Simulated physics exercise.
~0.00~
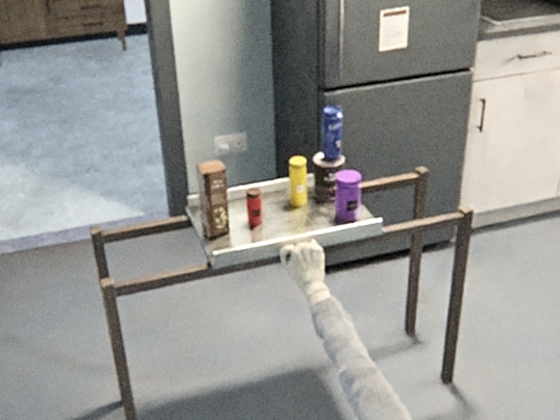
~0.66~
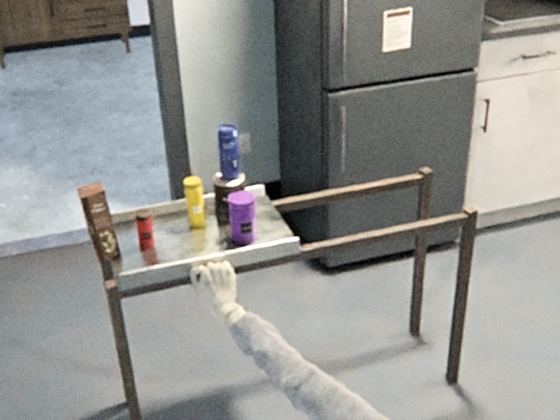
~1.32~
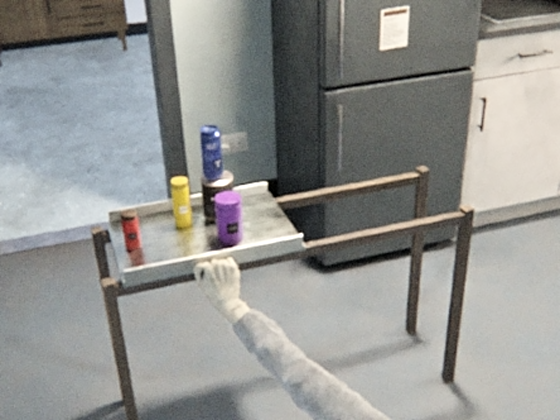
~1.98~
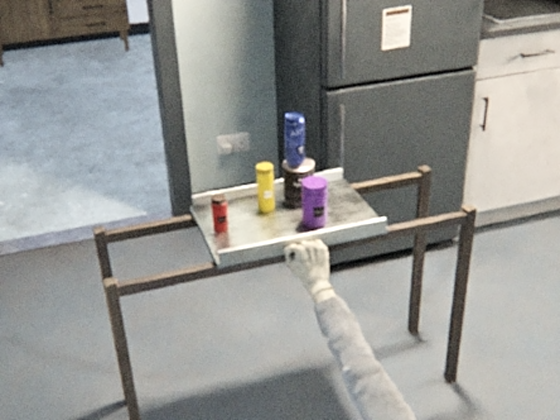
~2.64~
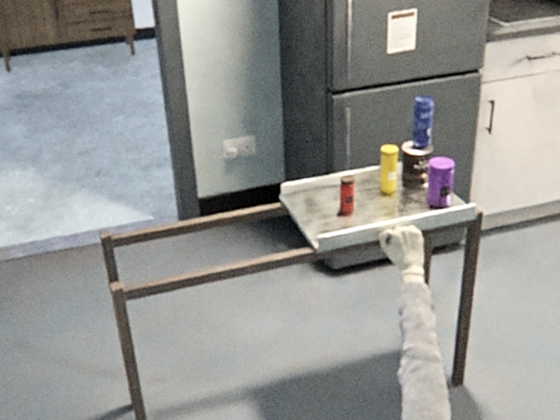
In a kitchen, a pale-gloved hand shoving a tray left, the brown carton dropping off, then right, the other containers staying upright.
